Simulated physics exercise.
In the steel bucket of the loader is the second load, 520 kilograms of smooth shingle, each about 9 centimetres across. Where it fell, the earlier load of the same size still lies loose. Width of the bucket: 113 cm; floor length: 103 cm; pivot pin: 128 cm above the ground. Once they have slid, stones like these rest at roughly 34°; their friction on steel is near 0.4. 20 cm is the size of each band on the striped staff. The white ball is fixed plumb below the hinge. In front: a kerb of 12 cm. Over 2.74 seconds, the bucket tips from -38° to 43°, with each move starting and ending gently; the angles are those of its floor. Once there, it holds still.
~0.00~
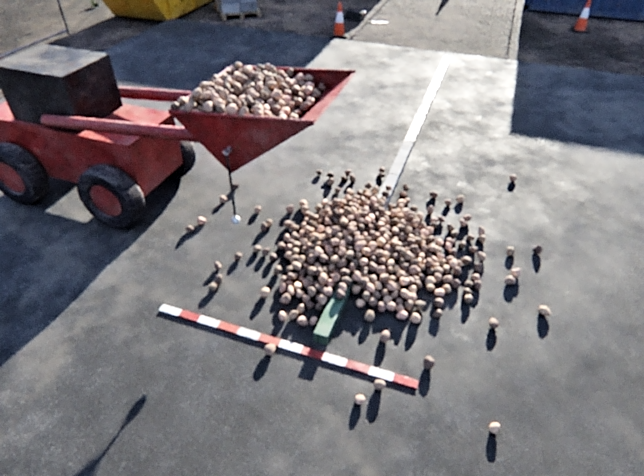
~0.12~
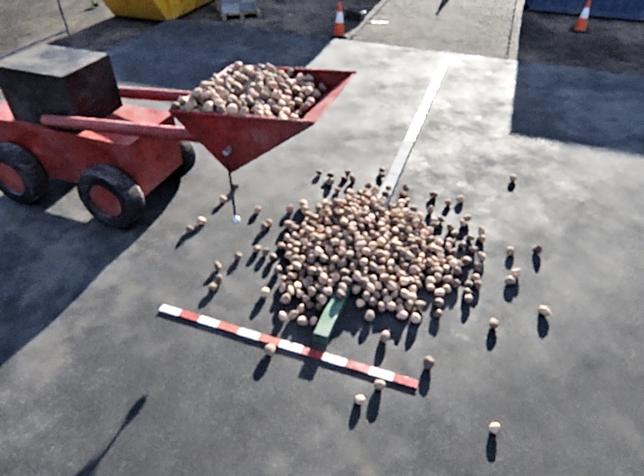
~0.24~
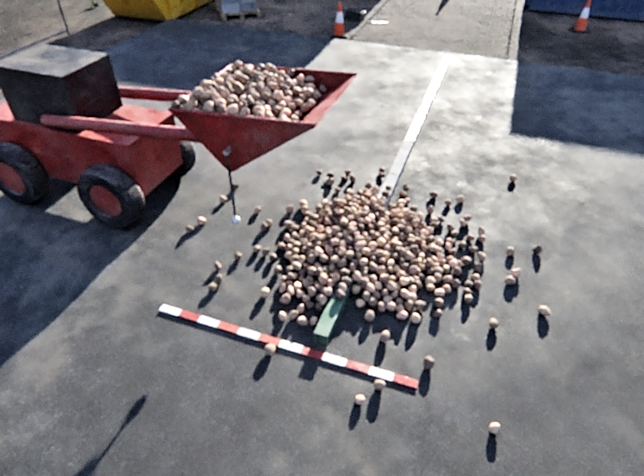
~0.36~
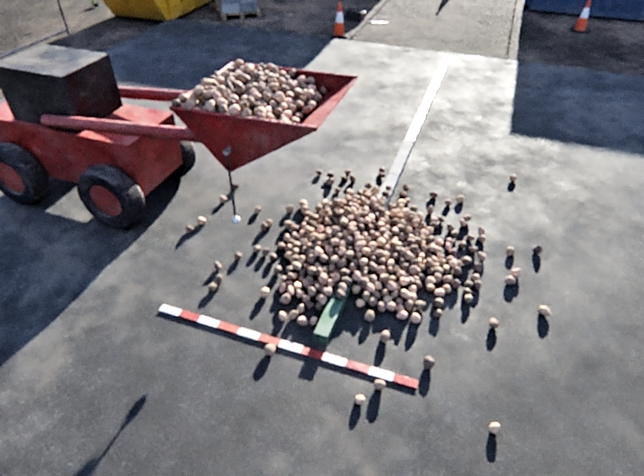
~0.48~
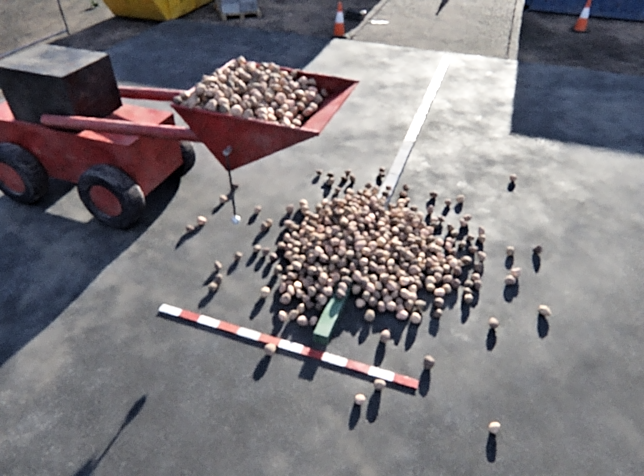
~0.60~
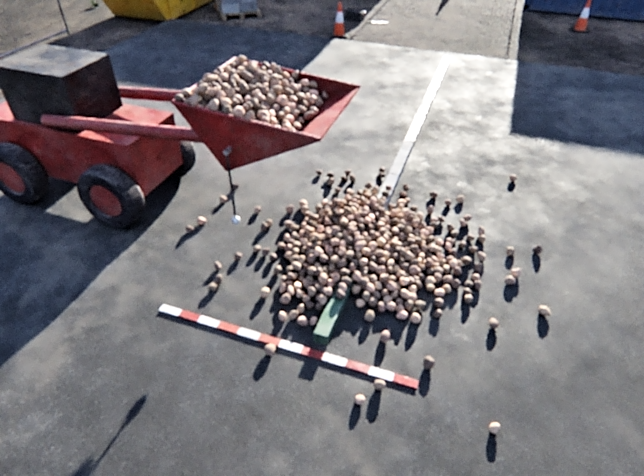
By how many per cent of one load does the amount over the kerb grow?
It grows by about 39 per cent of one load.
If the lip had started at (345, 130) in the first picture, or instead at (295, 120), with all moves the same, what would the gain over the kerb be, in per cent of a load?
First place about 80 %, second about 15 %.
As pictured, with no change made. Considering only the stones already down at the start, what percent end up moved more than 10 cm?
Close to 20 in a hundred of them.
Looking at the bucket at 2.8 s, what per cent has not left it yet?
I'd say about 0 per cent.
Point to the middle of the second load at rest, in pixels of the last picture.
Roughly at (351, 233) in the last picture.
After 2.1 s the floor is at 31°; in per cent of one load, 77 in the bucket, 80 on this side of the kerb, 43 over the kerb; the foremost stones are at (516, 277).
After 2.8 s the floor is at 43°; in per cent of one load, 1 in the bucket, 122 on this side of the kerb, 77 over the kerb; the foremost stones are at (516, 277).
After 3.2 s the floor is at 43°; in per cent of one load, 0 in the bucket, 120 on this side of the kerb, 80 over the kerb; the foremost stones are at (516, 277).
After 6.0 s the floor is at 43°; in per cent of one load, 0 in the bucket, 119 on this side of the kerb, 81 over the kerb; the foremost stones are at (516, 277). Net gain over the kerb, 39.
